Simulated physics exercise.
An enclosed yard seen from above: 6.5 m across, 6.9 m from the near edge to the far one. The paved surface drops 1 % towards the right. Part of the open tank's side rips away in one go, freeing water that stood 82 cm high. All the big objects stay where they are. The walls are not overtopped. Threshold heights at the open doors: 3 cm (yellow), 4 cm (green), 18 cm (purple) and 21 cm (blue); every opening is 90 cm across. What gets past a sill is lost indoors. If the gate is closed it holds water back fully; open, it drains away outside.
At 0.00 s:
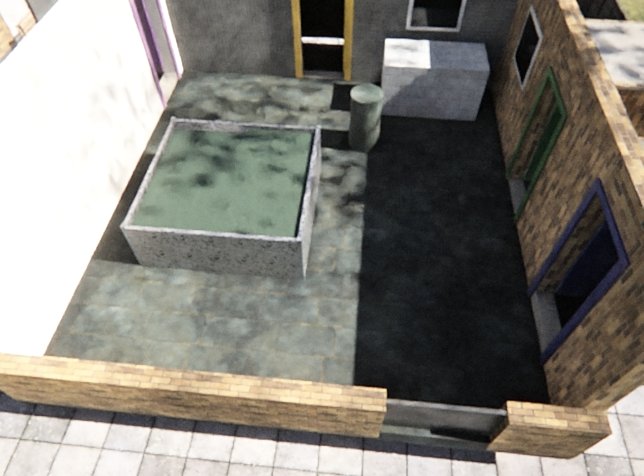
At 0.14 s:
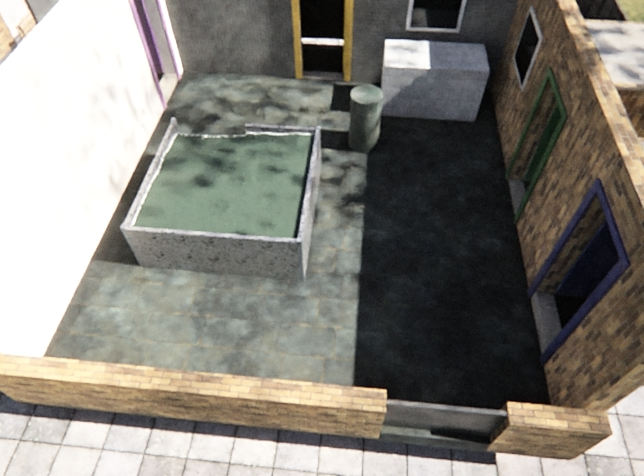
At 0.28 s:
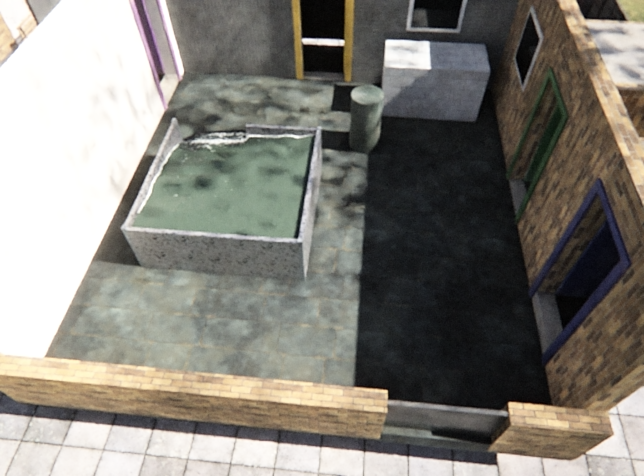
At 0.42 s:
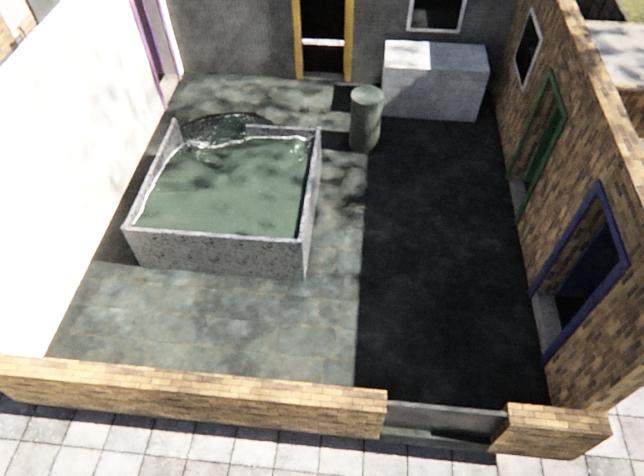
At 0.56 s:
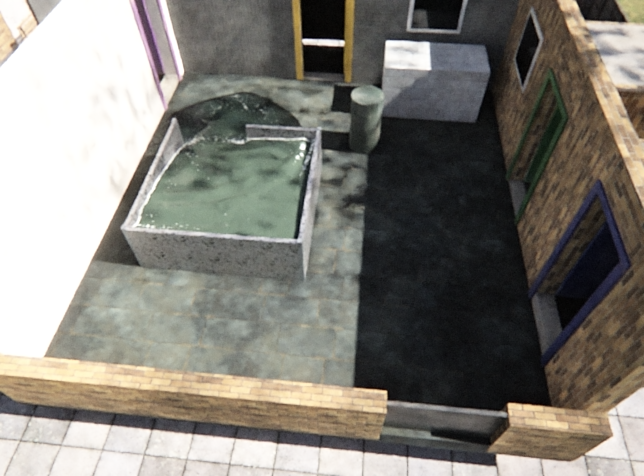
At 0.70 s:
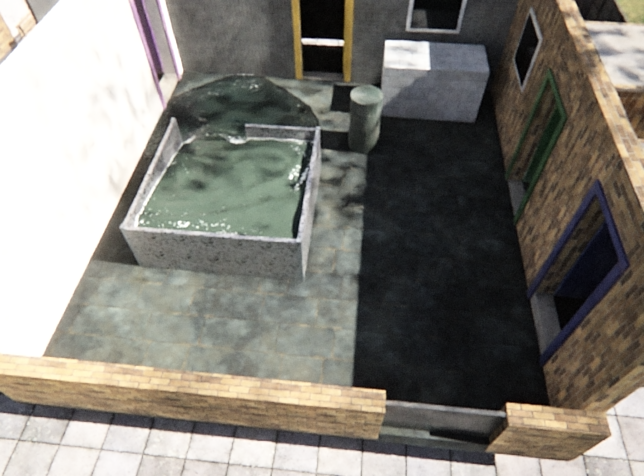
In a walled yard, water pours over the open tank's far side and spreads across the paving.
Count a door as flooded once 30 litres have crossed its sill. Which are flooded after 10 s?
Door by door: At the yellow door it goes over the limit; at the green door it passes the limit; at the purple door it exceeds the limit; at the blue door it does not reach the limit.
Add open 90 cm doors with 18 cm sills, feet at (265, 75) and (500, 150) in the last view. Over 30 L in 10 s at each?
In that order: Above, under.
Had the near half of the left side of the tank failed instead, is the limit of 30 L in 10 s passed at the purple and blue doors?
Against that limit: Purple below, blue below.
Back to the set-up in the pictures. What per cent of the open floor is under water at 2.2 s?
Some 25 per cent of it.
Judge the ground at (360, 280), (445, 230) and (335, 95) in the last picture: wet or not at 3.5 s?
In that order: Not reached, still dry, under water.
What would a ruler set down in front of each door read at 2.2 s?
In cm: Yellow 16, green 0, purple 38, blue 0.
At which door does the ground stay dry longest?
It is the blue one.
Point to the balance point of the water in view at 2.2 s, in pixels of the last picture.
Around (237, 160).
After 1.4 s water covers 25 % of the floor and is deepest (62 cm) near (183, 72); yellow door 13 cm at the sill, 10 L in, green door not reached, purple door 26 cm at the sill, 0 L in, blue door not reached.
After 2.2 s water covers 25 % of the floor and is deepest (48 cm) near (178, 82); yellow door 16 cm at the sill, 62 L in, green door not reached, purple door 38 cm at the sill, 53 L in, blue door not reached.
After 3.5 s water covers 35 % of the floor and is deepest (38 cm) near (375, 95); yellow door 13 cm at the sill, 148 L in, green door not reached, purple door 28 cm at the sill, 170 L in, blue door not reached.
After 6.0 s water covers 70 % of the floor and is deepest (28 cm) near (488, 92); yellow door 15 cm at the sill, 297 L in, green door 8 cm at the sill, 35 L in, purple door 21 cm at the sill, 230 L in, blue door 5 cm at the sill, 0 L in.
After 10.0 s water covers 95 % of the floor and is deepest (18 cm) near (374, 100); yellow door 11 cm at the sill, 469 L in, green door 9 cm at the sill, 83 L in, purple door 12 cm at the sill, 237 L in, blue door 5 cm at the sill, 0 L in.
